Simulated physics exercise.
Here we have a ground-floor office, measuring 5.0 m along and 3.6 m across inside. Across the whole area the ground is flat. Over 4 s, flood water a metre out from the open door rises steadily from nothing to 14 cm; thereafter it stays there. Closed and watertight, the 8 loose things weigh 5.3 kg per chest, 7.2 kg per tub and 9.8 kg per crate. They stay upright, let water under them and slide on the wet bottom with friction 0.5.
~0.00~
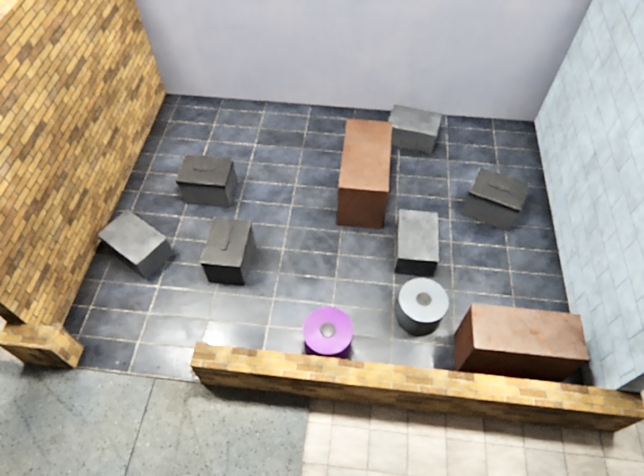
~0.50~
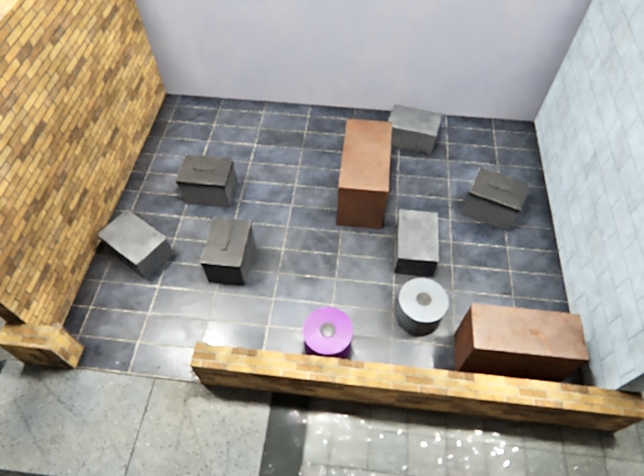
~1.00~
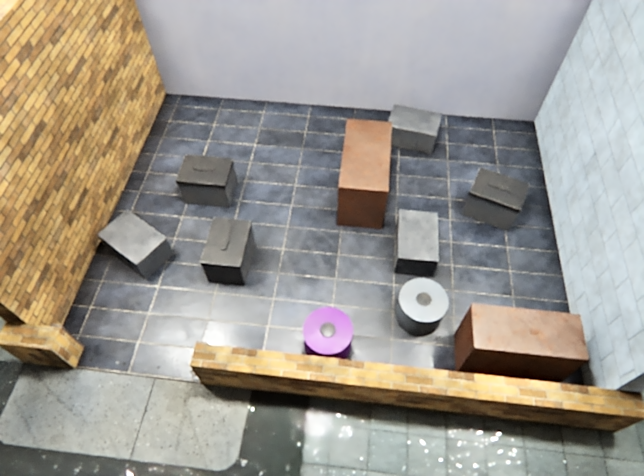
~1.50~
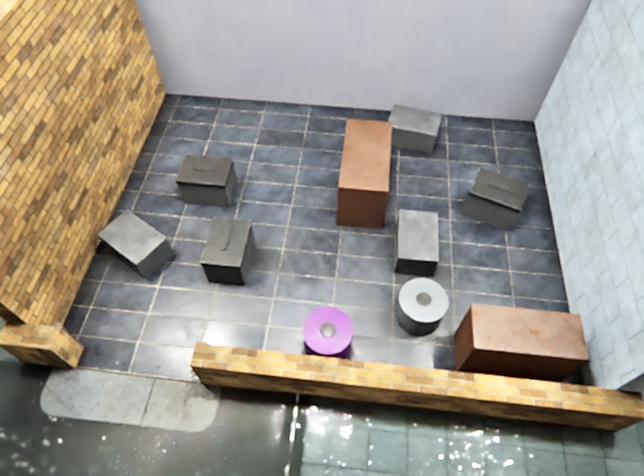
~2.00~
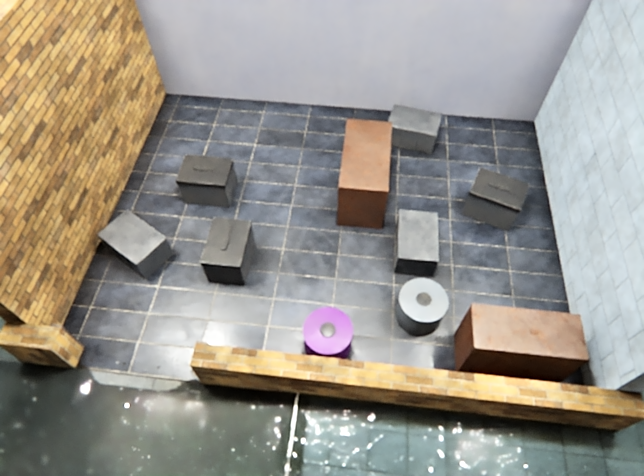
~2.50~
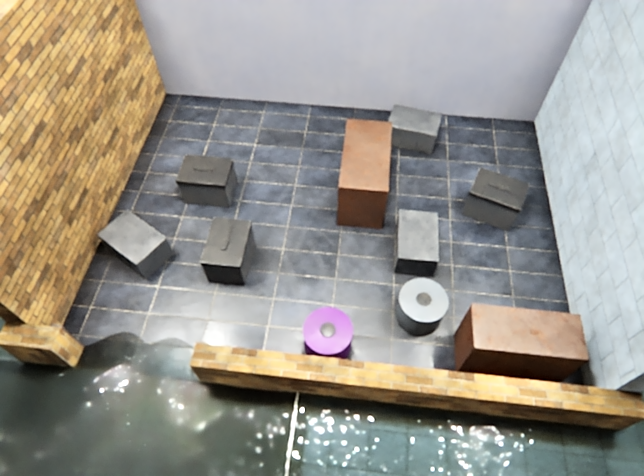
The footage shows a tiled room with grey boxes, reddish-brown blocks and a purple tub, none of which move. Outside the low brick wall, water spreads across the pavement from the right, then just enters the gap at left.
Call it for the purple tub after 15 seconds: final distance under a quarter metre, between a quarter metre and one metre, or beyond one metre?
Under a quarter metre.
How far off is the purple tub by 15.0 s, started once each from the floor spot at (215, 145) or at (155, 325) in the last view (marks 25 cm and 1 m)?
First try it drifts well away, second try it drifts well away.
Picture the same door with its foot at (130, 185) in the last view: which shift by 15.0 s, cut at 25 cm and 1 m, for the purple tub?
That would leave the purple tub a long way off.
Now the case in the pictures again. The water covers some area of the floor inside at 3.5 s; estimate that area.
Roughly 1.0 m2.
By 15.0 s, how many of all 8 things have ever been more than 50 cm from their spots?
Counting them up, I find 5.
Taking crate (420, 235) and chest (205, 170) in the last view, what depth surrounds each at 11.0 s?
I'd put it at 2 cm and 7 cm respectively.
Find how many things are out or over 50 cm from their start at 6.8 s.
I get 3.
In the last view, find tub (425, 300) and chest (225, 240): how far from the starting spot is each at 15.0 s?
First 0 cm, then 250 cm.
After 3.5 s the purple tub is near (328, 330), 0.0 m from its start, aground; 0 afloat.
After 6.8 s the purple tub is near (328, 330), 0.0 m from its start, aground; 2 afloat.
After 11.0 s the purple tub is near (328, 330), 0.0 m from its start, aground; 3 afloat.
After 15.0 s the purple tub is near (327, 330), 0.0 m from its start, aground; 6 afloat.
